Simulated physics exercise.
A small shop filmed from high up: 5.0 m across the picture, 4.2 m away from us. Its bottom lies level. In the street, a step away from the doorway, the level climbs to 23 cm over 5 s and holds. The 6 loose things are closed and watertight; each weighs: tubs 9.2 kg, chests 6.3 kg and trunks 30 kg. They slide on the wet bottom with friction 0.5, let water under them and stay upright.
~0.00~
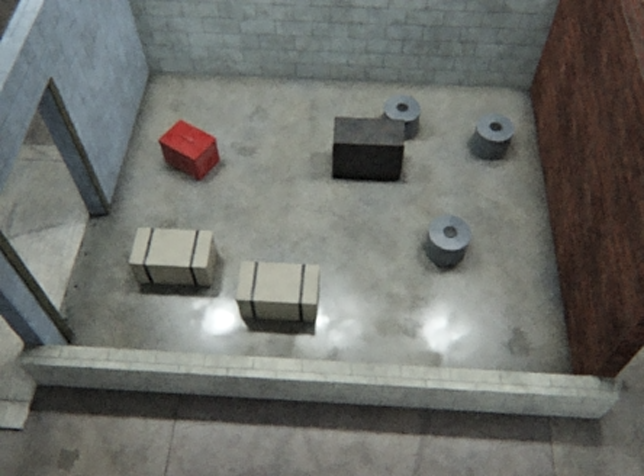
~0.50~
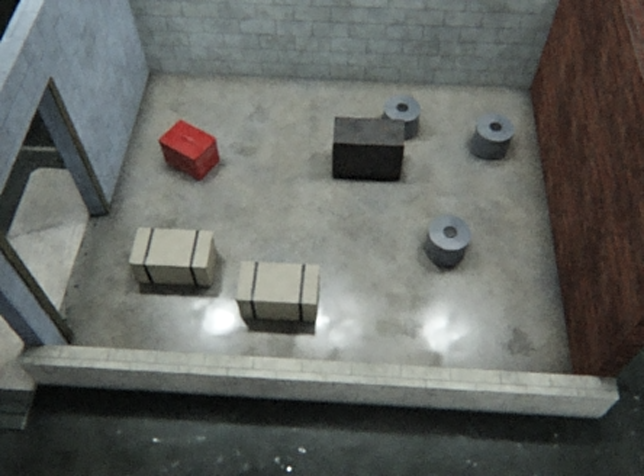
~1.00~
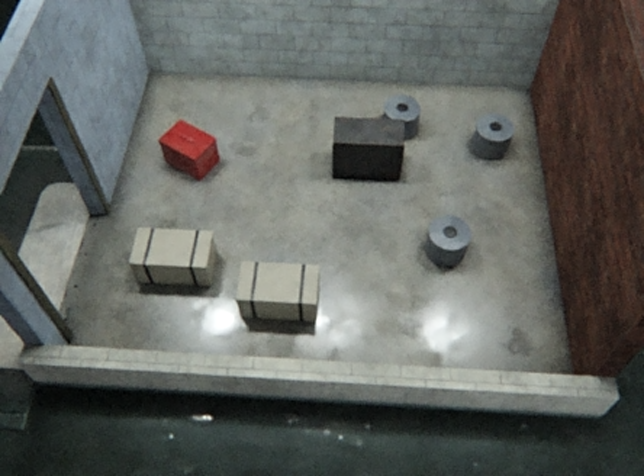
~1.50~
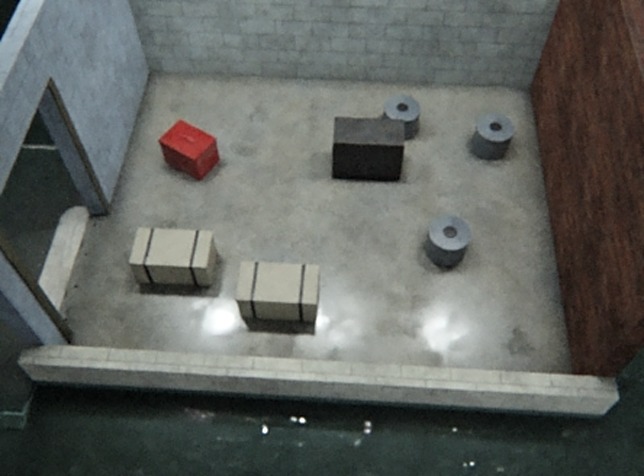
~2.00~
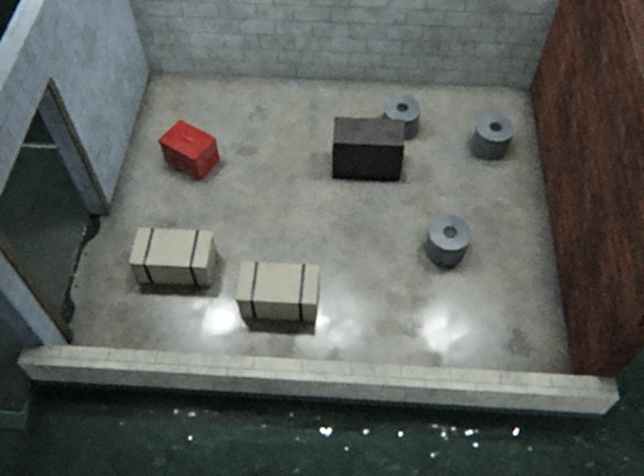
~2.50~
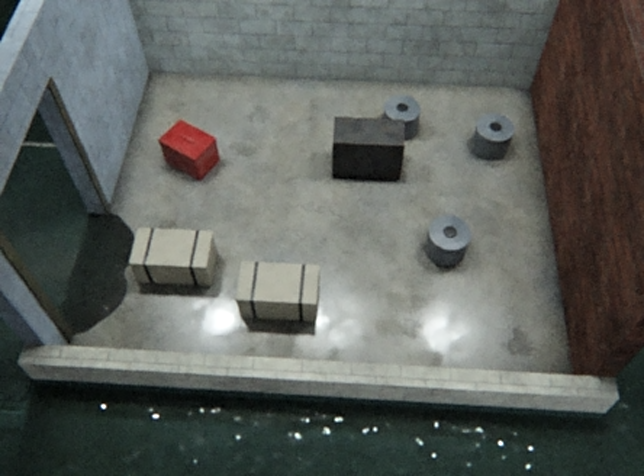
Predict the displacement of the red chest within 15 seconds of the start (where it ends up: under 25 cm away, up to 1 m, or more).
The red chest slides a little.
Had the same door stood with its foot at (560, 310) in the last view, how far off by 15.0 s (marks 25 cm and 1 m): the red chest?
In that case the red chest travels far.
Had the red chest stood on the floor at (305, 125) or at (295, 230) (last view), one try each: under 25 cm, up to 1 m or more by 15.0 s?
In turn: It slides a little; it gets carried off.
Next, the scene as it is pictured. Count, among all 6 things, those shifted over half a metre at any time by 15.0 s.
That makes 6.
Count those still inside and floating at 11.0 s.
4 of them.
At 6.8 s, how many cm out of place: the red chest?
Roughly 120 cm by then.
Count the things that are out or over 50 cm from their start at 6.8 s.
I count 2.
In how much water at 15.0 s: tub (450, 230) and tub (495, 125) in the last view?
Roughly 14 and 9 cm.
After 3.5 s the red chest is near (187, 139), 0.0 m from its start, aground; 0 afloat.
After 6.8 s the red chest is near (221, 74), 1.1 m from its start, aground; 0 afloat.
After 11.0 s the red chest is near (148, 108), 0.7 m from its start, aground; 4 afloat.
After 15.0 s the red chest is near (205, 180), 0.7 m from its start, afloat; 6 afloat.
